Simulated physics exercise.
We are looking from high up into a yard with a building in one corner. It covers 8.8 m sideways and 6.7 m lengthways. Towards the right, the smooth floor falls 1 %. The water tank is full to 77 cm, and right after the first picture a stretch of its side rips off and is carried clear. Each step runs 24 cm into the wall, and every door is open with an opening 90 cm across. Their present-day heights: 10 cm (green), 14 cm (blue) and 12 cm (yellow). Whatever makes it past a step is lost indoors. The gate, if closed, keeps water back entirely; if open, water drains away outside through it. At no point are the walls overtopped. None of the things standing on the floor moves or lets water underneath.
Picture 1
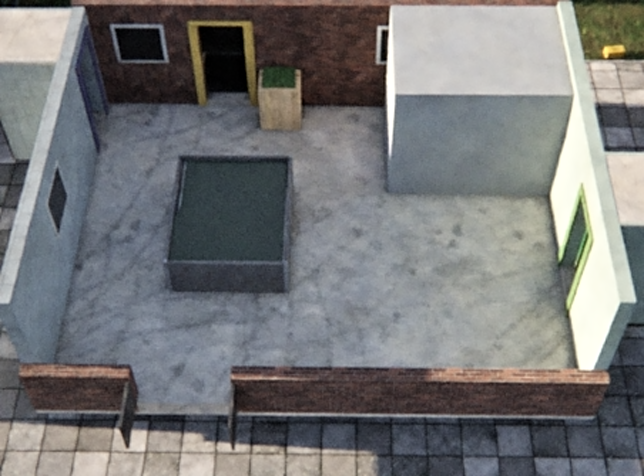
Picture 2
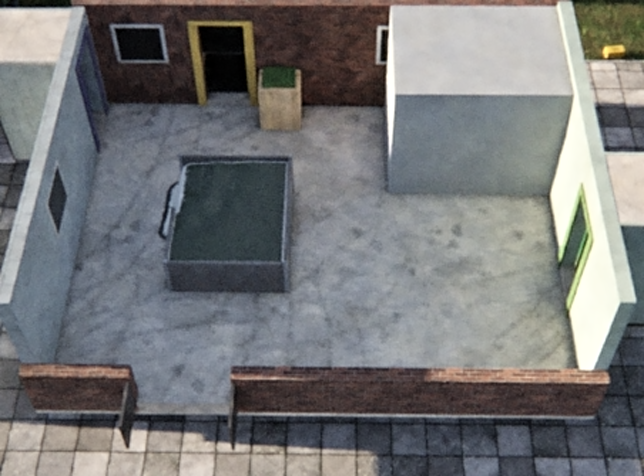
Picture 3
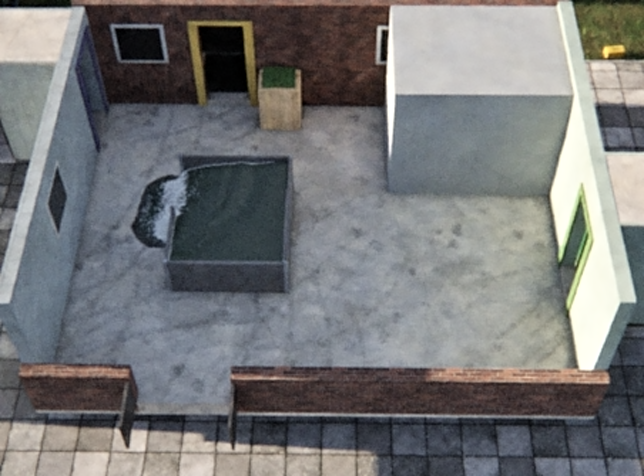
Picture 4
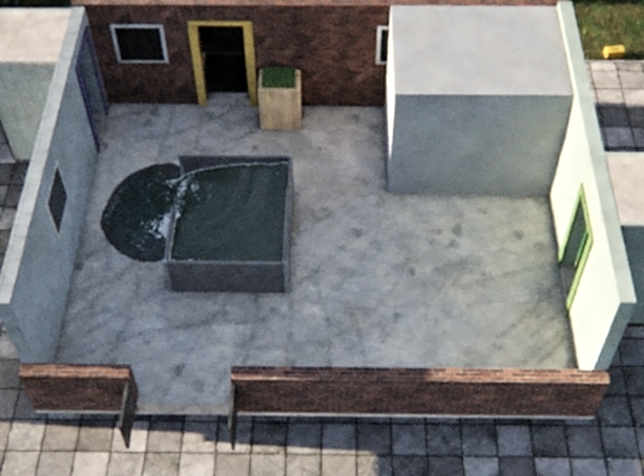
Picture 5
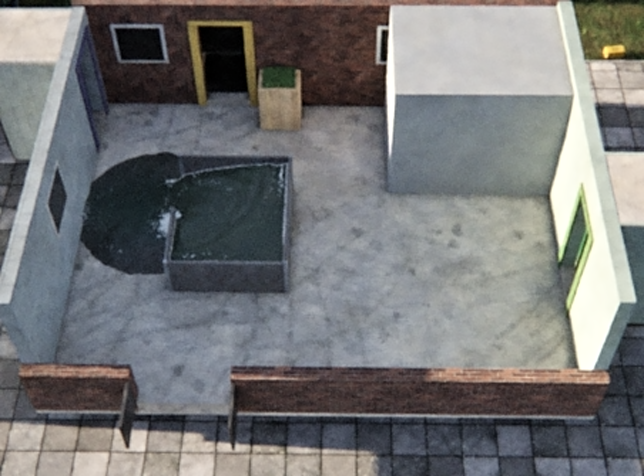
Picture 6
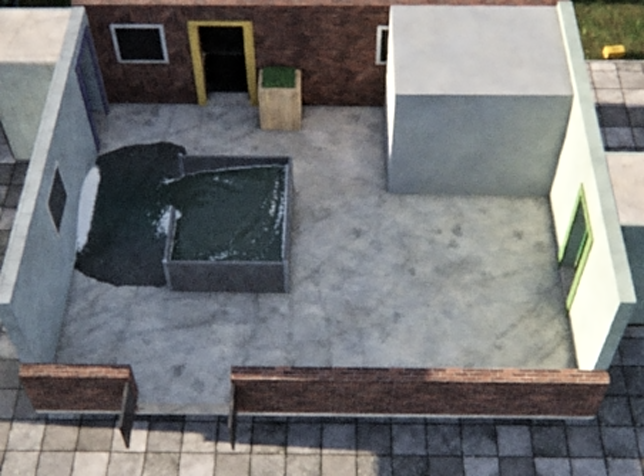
A raised rectangular tank of dark water in a walled yard opened along its left side, and water poured out, spreading across the grey floor in a widening dark pool until it met the left wall.
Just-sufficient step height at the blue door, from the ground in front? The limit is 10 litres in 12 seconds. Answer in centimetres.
At least 29 cm or so.
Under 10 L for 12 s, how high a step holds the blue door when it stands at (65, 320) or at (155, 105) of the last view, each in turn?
About 6.0 and 35 cm.
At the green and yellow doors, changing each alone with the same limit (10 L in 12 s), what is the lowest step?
You'd want about 8.5 centimetres at green and about 15 centimetres at yellow.
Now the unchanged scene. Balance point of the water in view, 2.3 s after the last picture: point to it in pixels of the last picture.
Centre estimate: (180, 218) px, approximately.
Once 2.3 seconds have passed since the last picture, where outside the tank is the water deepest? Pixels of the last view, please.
Around (108, 110).
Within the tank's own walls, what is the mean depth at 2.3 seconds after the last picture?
It averages close to 35 centimetres.
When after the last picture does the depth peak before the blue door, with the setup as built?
I'd say near 1.8 seconds.
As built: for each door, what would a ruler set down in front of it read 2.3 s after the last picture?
The green door has 0 cm, the blue door 23 cm and the yellow door 10 cm.
Then, 0.7 s after the last picture water covers 15 % of the floor, deepest (50 cm) near (97, 204); 17 cm at the blue door, 0 litres in over its 14 cm step.
Then, 2.3 s after the last picture water covers 35 % of the floor, deepest (38 cm) near (108, 110); 23 cm at the blue door, 39 litres in over its 14 cm step.
Then, 11.3 s after the last picture water covers 100 % of the floor, deepest (12 cm) near (379, 108); 8 cm at the blue door, 118 litres in over its 14 cm step.
At the blue door as built, the water peaked near 26 cm, 1.9 s after the last picture.
With a step of 26 cm, 16 litres would have come in within the 12 s; with 35.5 cm, 2 litres. So under 10 litres takes about 29 cm.
